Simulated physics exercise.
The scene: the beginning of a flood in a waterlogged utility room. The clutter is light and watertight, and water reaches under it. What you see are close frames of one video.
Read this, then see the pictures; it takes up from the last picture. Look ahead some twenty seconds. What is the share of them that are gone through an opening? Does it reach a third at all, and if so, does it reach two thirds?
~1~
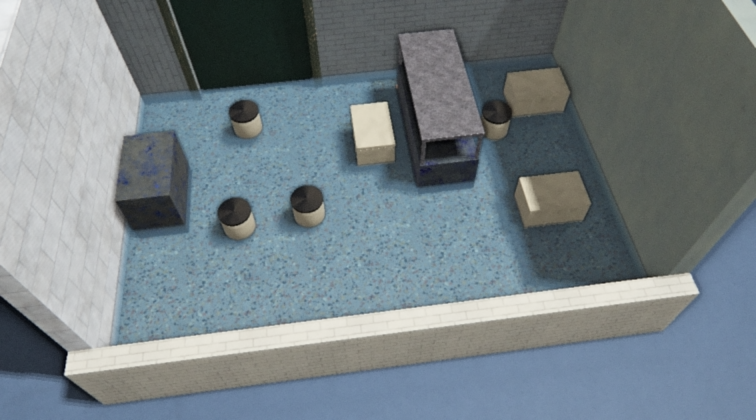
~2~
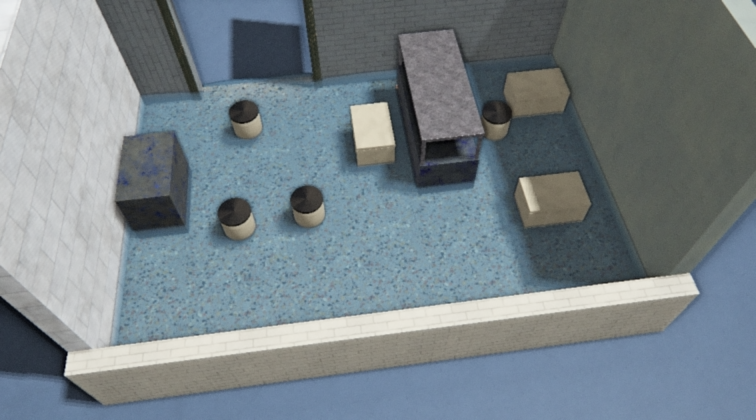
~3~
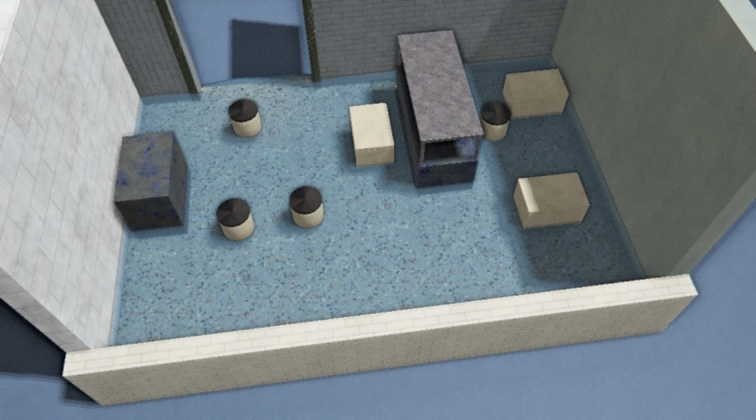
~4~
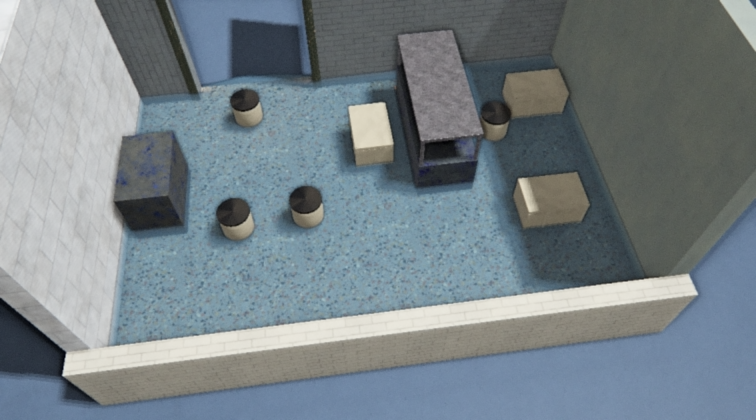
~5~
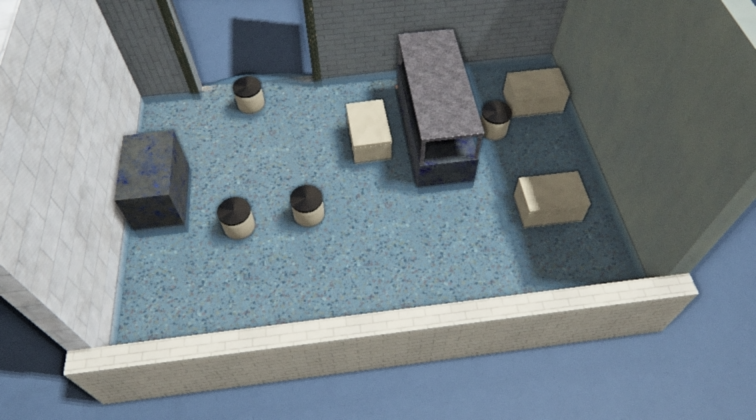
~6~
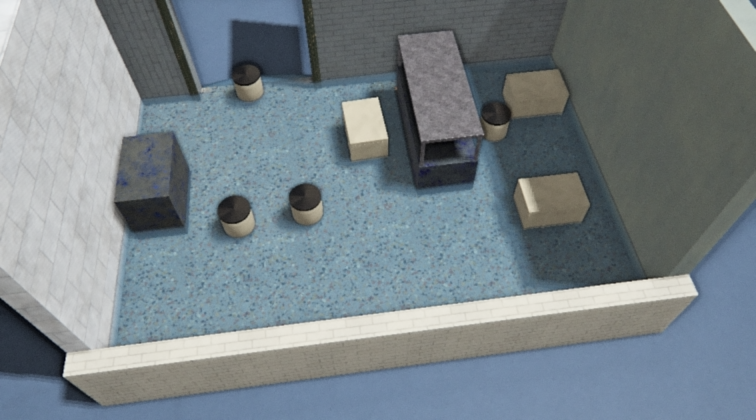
In the middle third.
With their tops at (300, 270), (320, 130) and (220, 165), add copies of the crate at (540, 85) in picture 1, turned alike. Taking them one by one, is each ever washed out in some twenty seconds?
In order: Leaves the room, leaves the room, leaves the room.
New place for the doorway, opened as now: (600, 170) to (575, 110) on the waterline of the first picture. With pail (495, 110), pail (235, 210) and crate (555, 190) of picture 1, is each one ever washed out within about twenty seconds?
Taking them as listed: Exits, never leaves, exits.
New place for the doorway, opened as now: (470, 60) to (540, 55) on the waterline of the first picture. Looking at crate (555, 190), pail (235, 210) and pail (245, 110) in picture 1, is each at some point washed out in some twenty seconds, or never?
The three give escape, no escape and no escape, in that order.
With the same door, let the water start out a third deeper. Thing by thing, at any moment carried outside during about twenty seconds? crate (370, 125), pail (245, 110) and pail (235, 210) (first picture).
In the order given: Lost, lost and lost.
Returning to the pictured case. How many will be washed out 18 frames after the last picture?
I count 4.
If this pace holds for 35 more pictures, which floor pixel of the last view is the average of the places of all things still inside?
Roughly at (461, 177).
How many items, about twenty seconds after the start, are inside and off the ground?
3 in total.
A moment on, 1 of 7 are out; 6 afloat.
Next, 4 of 7 are out; 3 afloat.
Later, 4 of 7 are out; 3 afloat.
In the end, 4 of 7 are out; 3 afloat.
